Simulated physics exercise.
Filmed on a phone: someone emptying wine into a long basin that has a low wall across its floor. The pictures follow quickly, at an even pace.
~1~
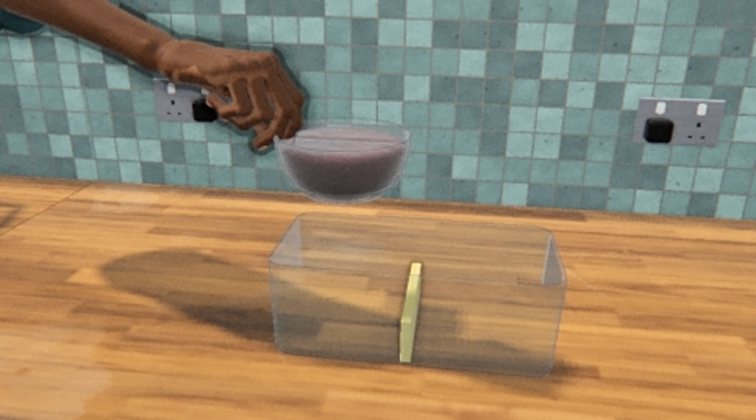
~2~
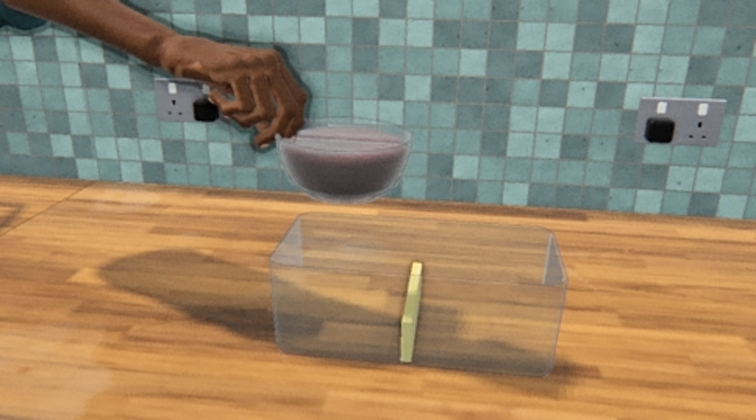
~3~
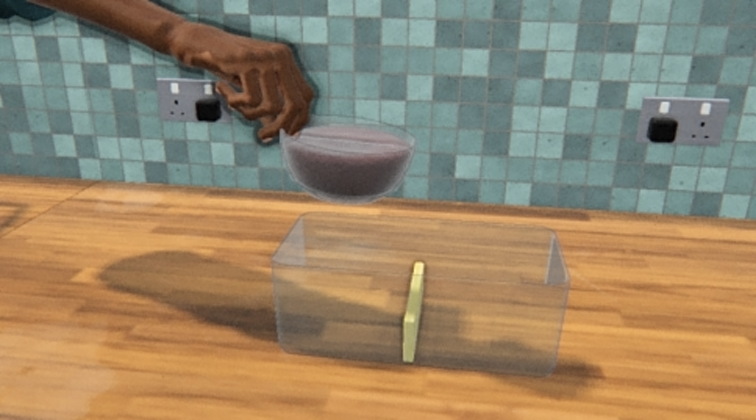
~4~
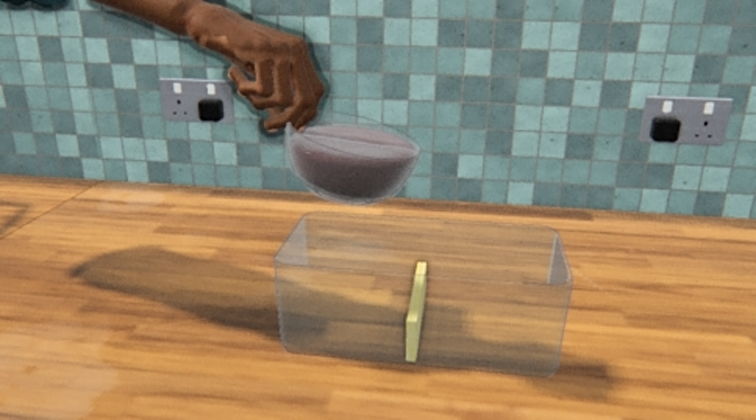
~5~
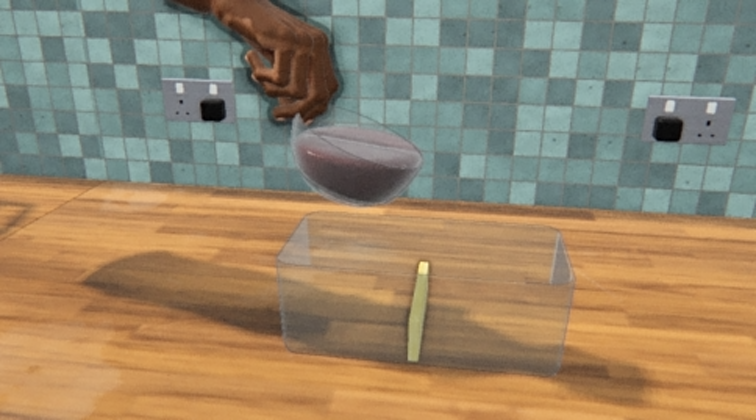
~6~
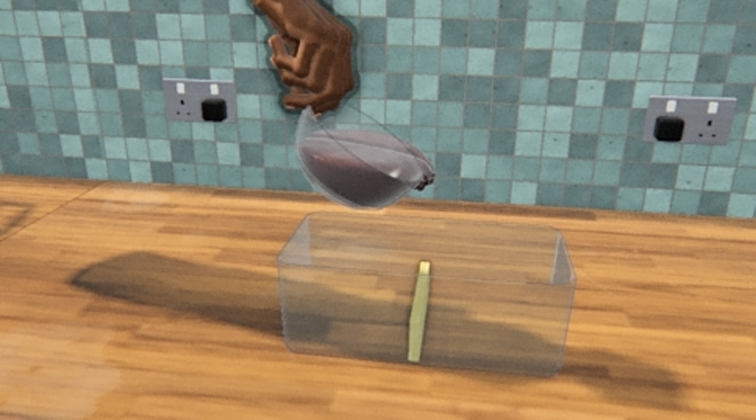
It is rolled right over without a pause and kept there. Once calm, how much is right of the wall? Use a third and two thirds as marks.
In the end more than two thirds is right of the wall.
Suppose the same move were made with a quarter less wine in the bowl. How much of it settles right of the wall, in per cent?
Some 70 per cent.
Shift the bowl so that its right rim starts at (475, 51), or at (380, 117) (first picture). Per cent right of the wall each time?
About 80 and 50 per cent.
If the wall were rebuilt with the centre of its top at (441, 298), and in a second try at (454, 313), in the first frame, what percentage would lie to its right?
First some 40, then 35 per cent.
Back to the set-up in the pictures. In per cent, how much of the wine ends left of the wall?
About 25 per cent.
A moment on, the bowl is tipped on its side and 11 per cent is still to pour, 5 is left of the wall and 65 right of it.
Next, the bowl is tipped right over and 0 per cent is still to pour, 22 is left of the wall and 76 right of it.
Then the bowl is tipped right over and 0 per cent is still to pour, 24 is left of the wall and 75 right of it.
Later the bowl is tipped right over and 0 per cent is still to pour, 24 is left of the wall and 75 right of it.
In the end 24 per cent lies left of the wall, 75 right of it and 1 outside.
